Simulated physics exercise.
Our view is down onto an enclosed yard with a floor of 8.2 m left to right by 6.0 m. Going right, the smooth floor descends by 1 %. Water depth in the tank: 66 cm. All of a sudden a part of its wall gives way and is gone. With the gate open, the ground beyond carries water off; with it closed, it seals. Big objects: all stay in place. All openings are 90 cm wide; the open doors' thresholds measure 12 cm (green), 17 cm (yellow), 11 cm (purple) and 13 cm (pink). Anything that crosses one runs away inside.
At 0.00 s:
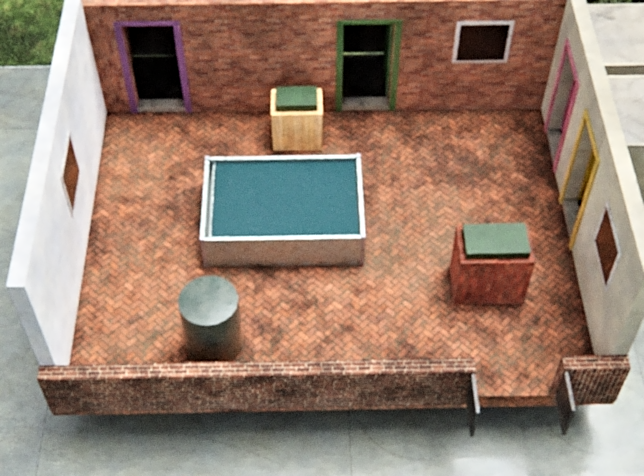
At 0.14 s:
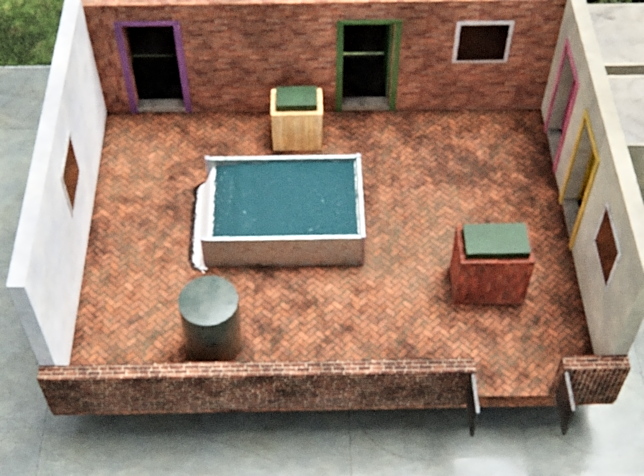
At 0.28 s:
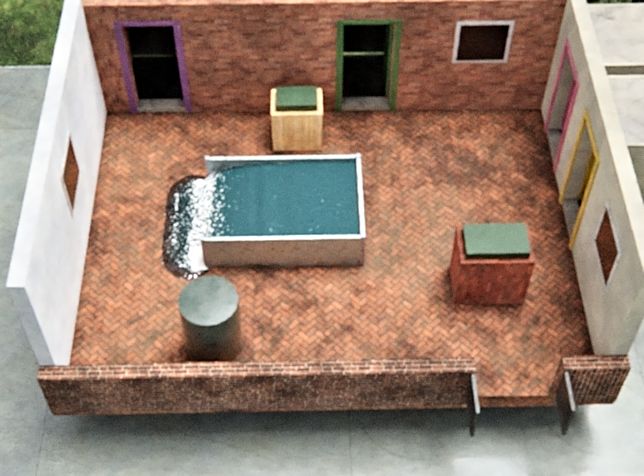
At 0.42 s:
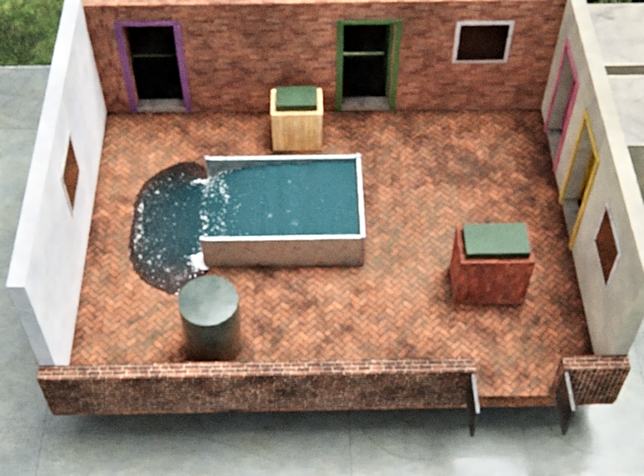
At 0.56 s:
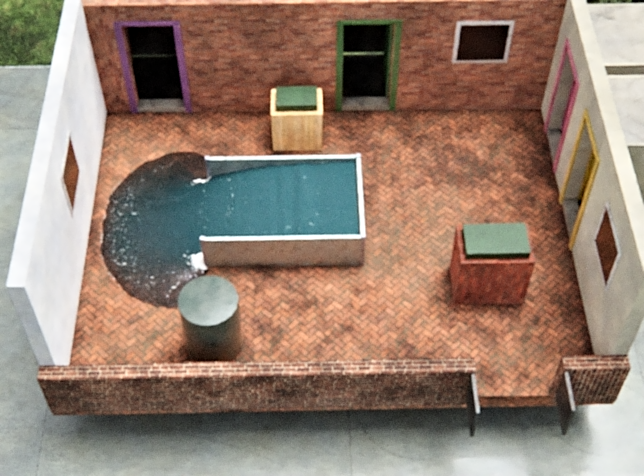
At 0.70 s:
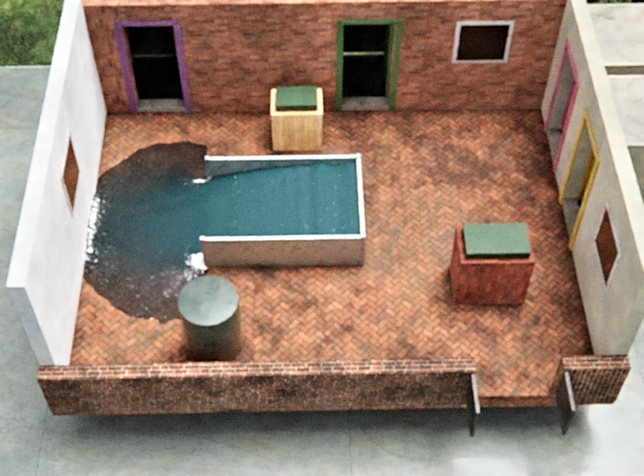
In a walled brick yard, water pours from the tank's open left side and spreads leftward.
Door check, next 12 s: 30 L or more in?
In the end the green door remains within the limit; the yellow door remains within the limit; the purple door breaks the limit; the pink door remains within the limit.
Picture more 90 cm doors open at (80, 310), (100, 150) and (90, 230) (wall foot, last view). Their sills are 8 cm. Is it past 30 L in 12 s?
The first one exceeds it, the second one exceeds it, and the third one exceeds it.
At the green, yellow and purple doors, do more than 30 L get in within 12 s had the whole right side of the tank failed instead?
So green stays lower, yellow tops it, purple stays lower.
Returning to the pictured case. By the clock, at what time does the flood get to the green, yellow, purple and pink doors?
Door times: Green 3.6 s / yellow 7.0 s / purple 1.6 s / pink 5.5 s.
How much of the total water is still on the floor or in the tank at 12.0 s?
Roughly 92 per cent is still there.
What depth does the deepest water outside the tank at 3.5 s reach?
Roughly 31 cm.
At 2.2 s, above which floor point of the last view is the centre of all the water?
Around (191, 229).
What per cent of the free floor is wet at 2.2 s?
Wet share: Near 25 percent.
After 1.4 s water covers 20 % of the floor and is deepest (40 cm) near (100, 231); green door not reached, yellow door not reached, purple door not reached, pink door not reached.
After 2.2 s water covers 25 % of the floor and is deepest (43 cm) near (107, 119); green door not reached, yellow door not reached, purple door 19 cm at the sill, 1 L in, pink door not reached.
After 3.5 s water covers 35 % of the floor and is deepest (31 cm) near (68, 378); green door not reached, yellow door not reached, purple door 24 cm at the sill, 72 L in, pink door not reached.
After 7.0 s water covers 85 % of the floor and is deepest (16 cm) near (186, 356); green door 5 cm at the sill, 0 L in, yellow door 2 cm at the sill, 0 L in, purple door 11 cm at the sill, 145 L in, pink door 12 cm at the sill, 0 L in.
After 12.0 s water covers 95 % of the floor and is deepest (12 cm) near (592, 381); green door 3 cm at the sill, 0 L in, yellow door 6 cm at the sill, 0 L in, purple door 6 cm at the sill, 145 L in, pink door 9 cm at the sill, 0 L in.
